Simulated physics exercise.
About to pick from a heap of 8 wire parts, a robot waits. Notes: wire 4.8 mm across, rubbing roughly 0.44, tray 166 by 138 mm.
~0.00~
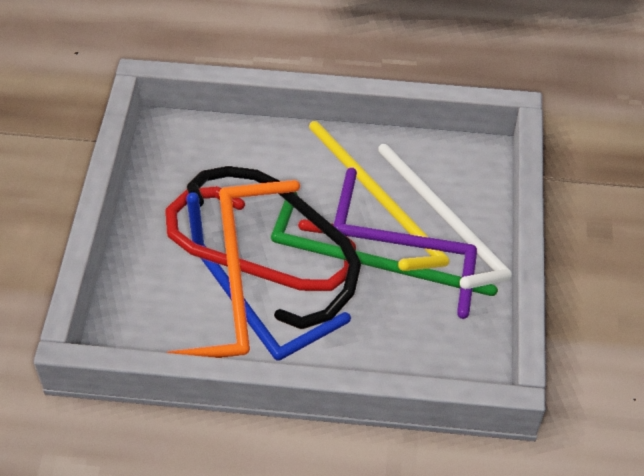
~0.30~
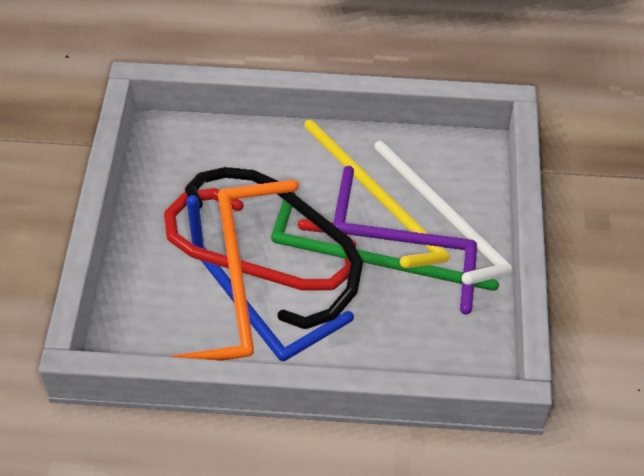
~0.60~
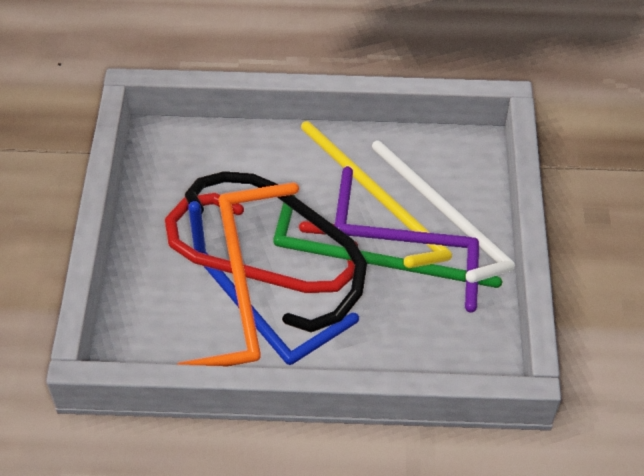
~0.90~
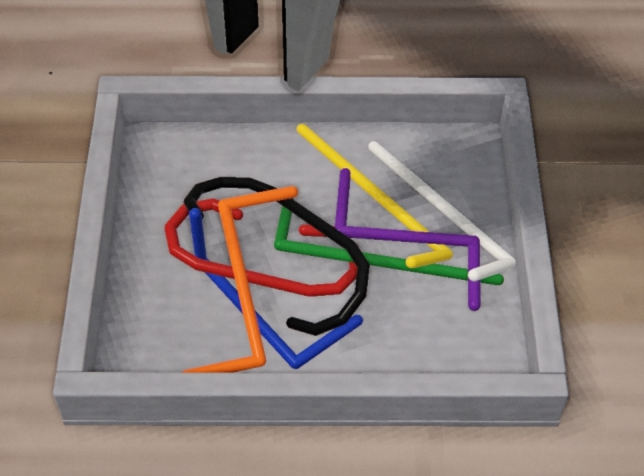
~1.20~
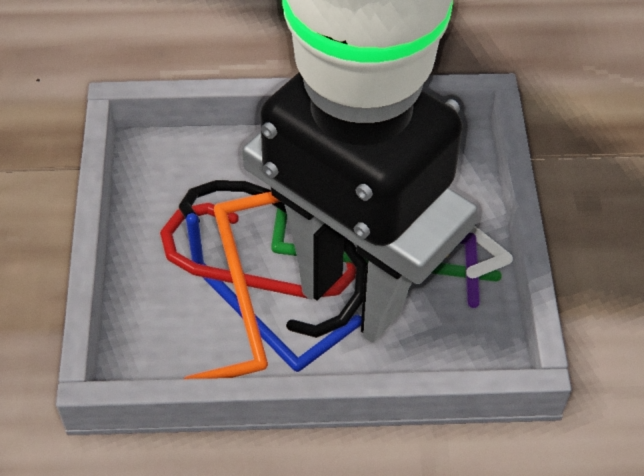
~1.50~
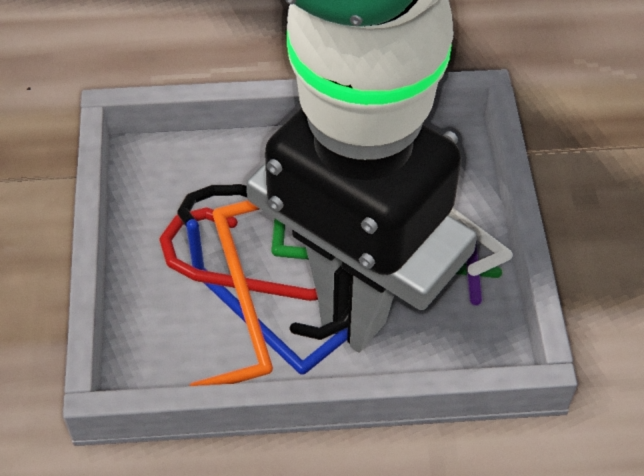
A robot gripper came down from above into a gray tray of tangled, colorful bent wires, reached in right of the middle, and closed its fingers on the black hook.
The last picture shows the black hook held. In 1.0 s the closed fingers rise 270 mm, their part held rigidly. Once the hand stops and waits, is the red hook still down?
Yes - it lets the gripper go alone.
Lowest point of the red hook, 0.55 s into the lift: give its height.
I'd put it near 0 mm up.
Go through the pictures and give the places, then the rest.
In the first frame, fingers out of view, 225 mm above the grip; red hook from (240, 204) to (304, 225), passing over blue crank, under orange crank, under black hook; black hook from (198, 202) to (280, 315), passing over blue crank, over red hook, over green key.
In the second frame, fingers out of view, 225 mm above the grip; black hook from (197, 204) to (283, 315), passing over blue crank, over red hook, over green key; green key from (290, 196) to (493, 285), passing under orange crank, under white key, under black hook.
In the third frame, fingers out of view, 210 mm above the grip; orange crank from (181, 368) to (293, 189), passing over red hook, over green key, over black hook; yellow key from (410, 262) to (307, 127).
In the fourth frame, fingers (270, 29) 112 mm above the grip; red hook from (238, 215) to (304, 230), passing over blue crank, under orange crank, under black hook; blue crank from (195, 214) to (357, 320), passing under red hook, under black hook.
In the fifth frame, fingers (352, 287) 14 mm above the grip.
In the sixth frame, fingers (355, 310) closed on the black hook; red hook from (232, 222) to (300, 234).
By 1.80 s, lowest point more than 20 mm over the tray floor, black hook 58 mm.
By 2.05 s, lowest point more than 20 mm over the tray floor, black hook 158 mm.
By 2.50 s, lowest point more than 20 mm over the tray floor, black hook 272 mm.
Finally, hanging black hook 272 mm; the other 7 are down.
